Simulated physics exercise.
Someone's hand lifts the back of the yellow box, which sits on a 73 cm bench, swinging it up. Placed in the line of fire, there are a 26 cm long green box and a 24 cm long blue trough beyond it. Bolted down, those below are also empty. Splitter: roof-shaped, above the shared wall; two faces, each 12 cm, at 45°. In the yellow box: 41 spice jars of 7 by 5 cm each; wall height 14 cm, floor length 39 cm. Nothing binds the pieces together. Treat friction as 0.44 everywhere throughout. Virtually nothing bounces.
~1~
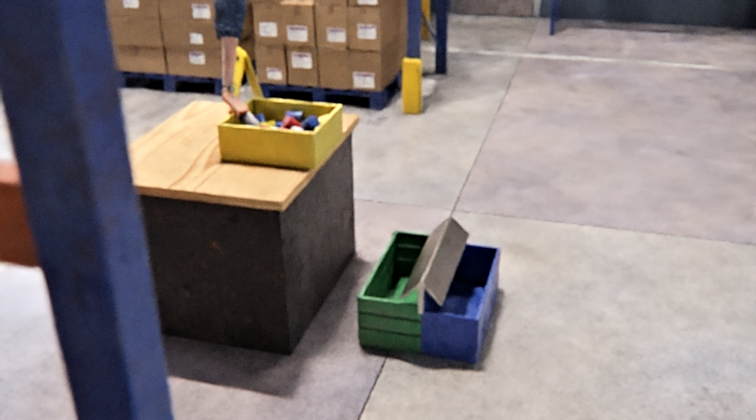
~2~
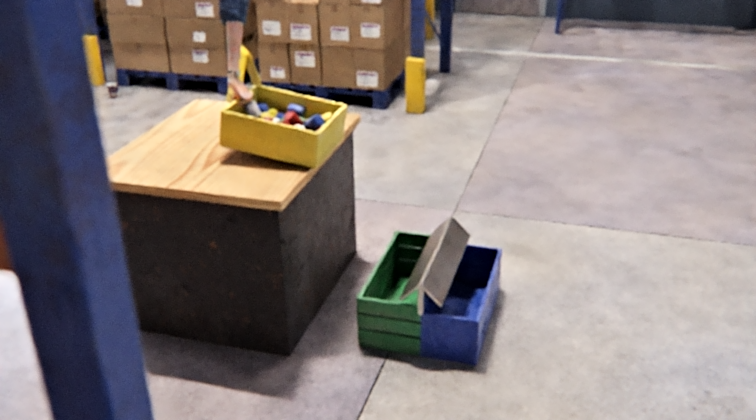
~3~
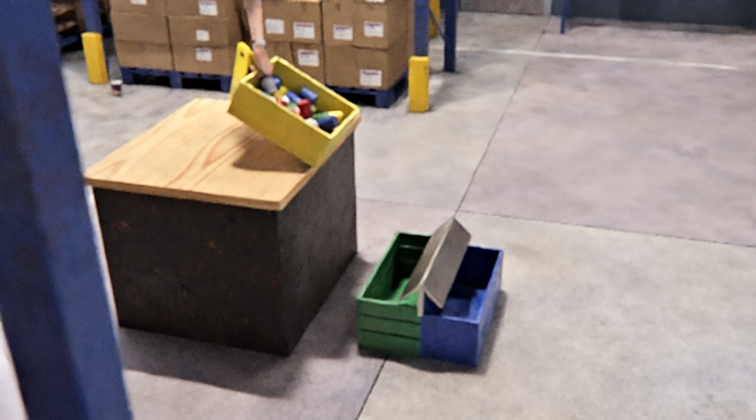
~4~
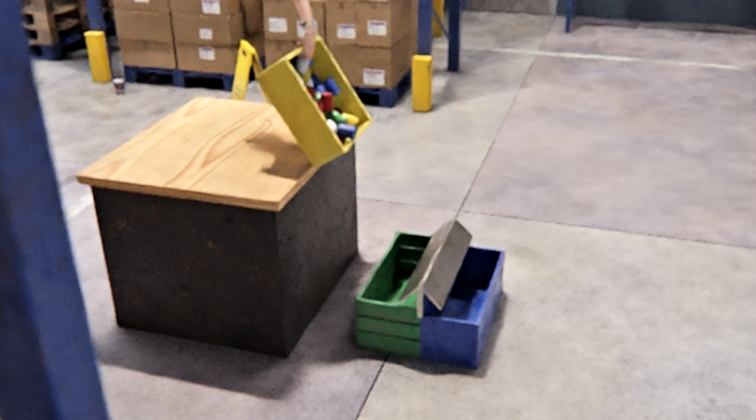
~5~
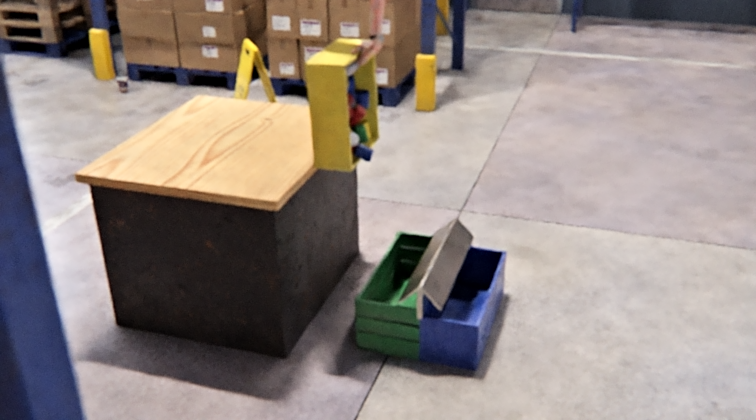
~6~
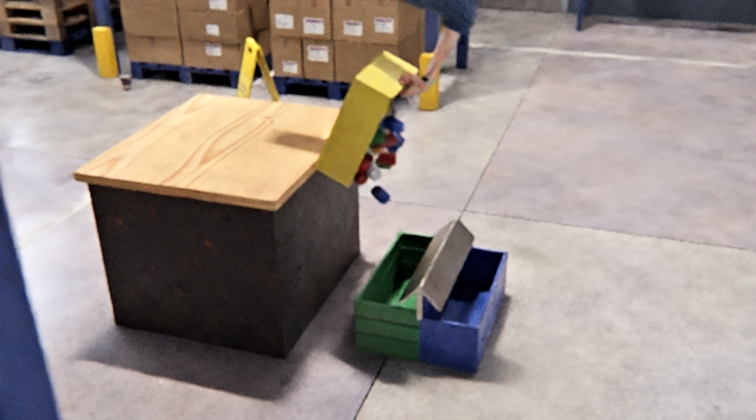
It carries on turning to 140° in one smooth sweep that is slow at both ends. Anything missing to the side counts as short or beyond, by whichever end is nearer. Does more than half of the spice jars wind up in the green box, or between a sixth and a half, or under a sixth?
More than half does.
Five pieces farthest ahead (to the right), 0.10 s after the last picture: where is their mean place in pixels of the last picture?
Somewhere near pixel (439, 158).
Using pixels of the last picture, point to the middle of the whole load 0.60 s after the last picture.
(426, 308).
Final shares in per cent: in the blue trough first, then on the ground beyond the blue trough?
Around 20 per cent and 20 per cent, in that order.
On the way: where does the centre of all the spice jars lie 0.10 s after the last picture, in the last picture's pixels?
Somewhere near (397, 170) in the last picture's pixels.
Then, 0.10 s after the last picture, tilt 132°; 10 still in the yellow box and 31 in the air.
Then, 0.22 s after the last picture, tilt 140°; 1 still in the yellow box, 4 in the green box and 36 in the air.
Then, 0.38 s after the last picture, tilt 140°; 20 in the green box, 7 in the blue trough, 5 on the ground beyond the blue trough and 9 in the air.
Outcome (0.60 s after the last picture), 25 in the green box, 8 in the blue trough and 8 on the ground beyond the blue trough. Asked share, 25 of 41, 61 per cent.
